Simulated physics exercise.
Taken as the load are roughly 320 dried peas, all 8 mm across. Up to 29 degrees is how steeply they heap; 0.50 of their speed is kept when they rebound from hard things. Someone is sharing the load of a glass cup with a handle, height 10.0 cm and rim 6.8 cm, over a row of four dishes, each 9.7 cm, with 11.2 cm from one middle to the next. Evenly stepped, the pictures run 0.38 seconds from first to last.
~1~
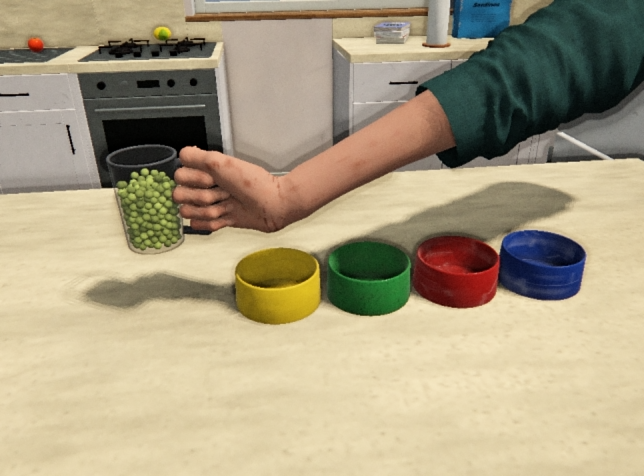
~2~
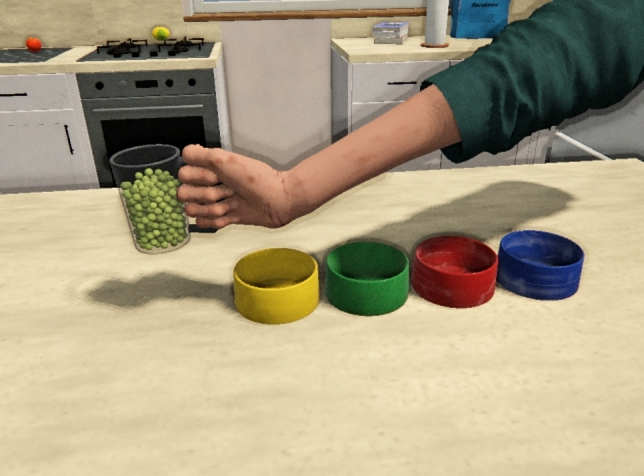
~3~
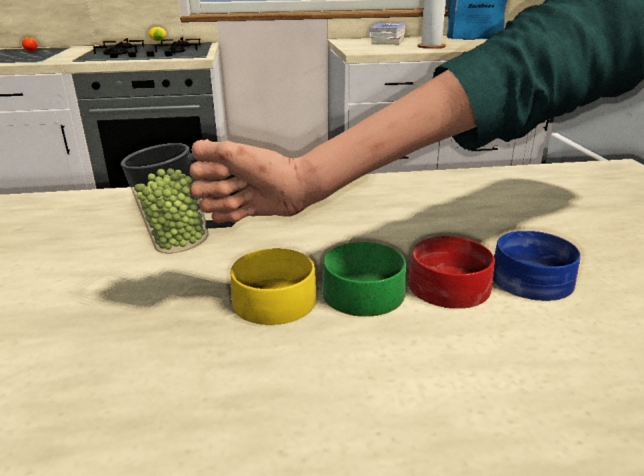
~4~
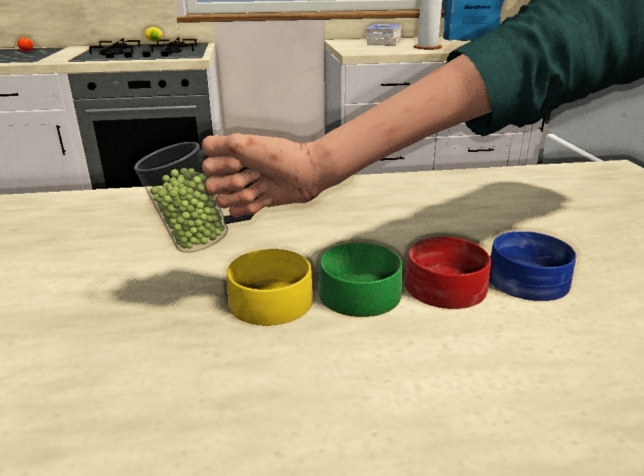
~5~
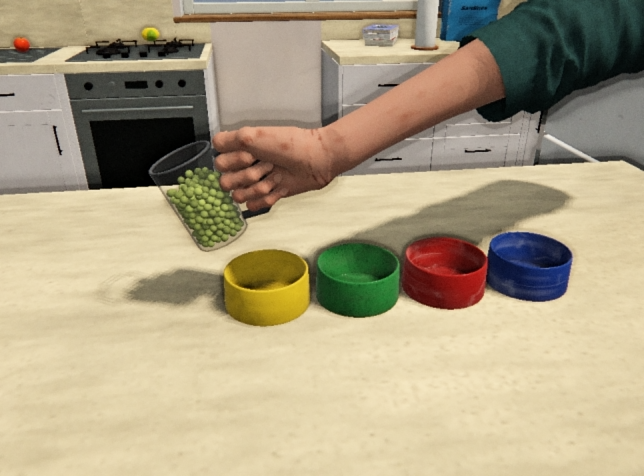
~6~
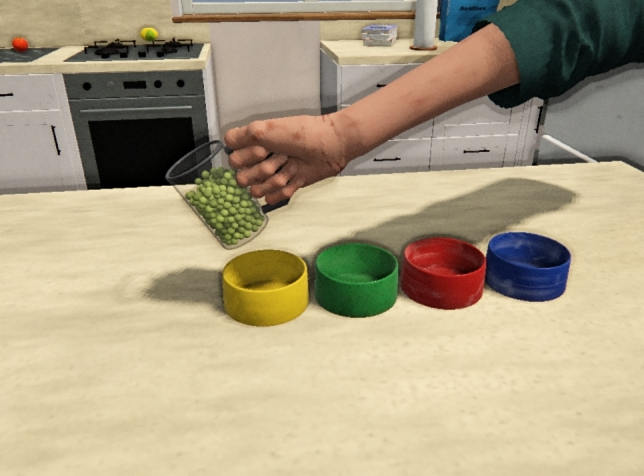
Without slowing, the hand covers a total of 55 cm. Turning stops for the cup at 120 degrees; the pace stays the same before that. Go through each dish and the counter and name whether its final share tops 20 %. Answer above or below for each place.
Red dish: Above, blue dish: Below, green dish: Below, yellow dish: Below, counter: Below.
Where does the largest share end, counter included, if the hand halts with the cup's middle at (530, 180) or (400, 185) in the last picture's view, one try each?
Most lands at red on the first run and at green on the second.
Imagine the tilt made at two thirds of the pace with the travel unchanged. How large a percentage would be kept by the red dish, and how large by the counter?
I'd say red ends at 0 while the counter ends at 0.
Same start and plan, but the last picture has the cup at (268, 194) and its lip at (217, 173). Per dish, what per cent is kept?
Per cent kept: Red 0, blue 100, green 0, yellow 0.
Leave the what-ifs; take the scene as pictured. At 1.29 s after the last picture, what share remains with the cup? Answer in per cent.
I reckon around 10 per cent.
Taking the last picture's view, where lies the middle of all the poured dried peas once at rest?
When it all comes to rest, the middle is near (441, 276).
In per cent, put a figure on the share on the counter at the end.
The answer is roughly 10 per cent.
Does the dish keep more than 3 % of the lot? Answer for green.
Green: True.
Then, 0.77 s after the last picture, tilt 96 degrees; cup holds 100 %.
Then, 1.29 s after the last picture, tilt 120 degrees; cup holds 10 %, red 75 %, green 10 %.
Then, 1.87 s after the last picture, tilt 120 degrees; cup holds 0 %, red 75 %, blue 5 %, green 10 %.
In the end, red 75 %, blue 5 %, green 10 %, yellow 0 %, counter 10 %.
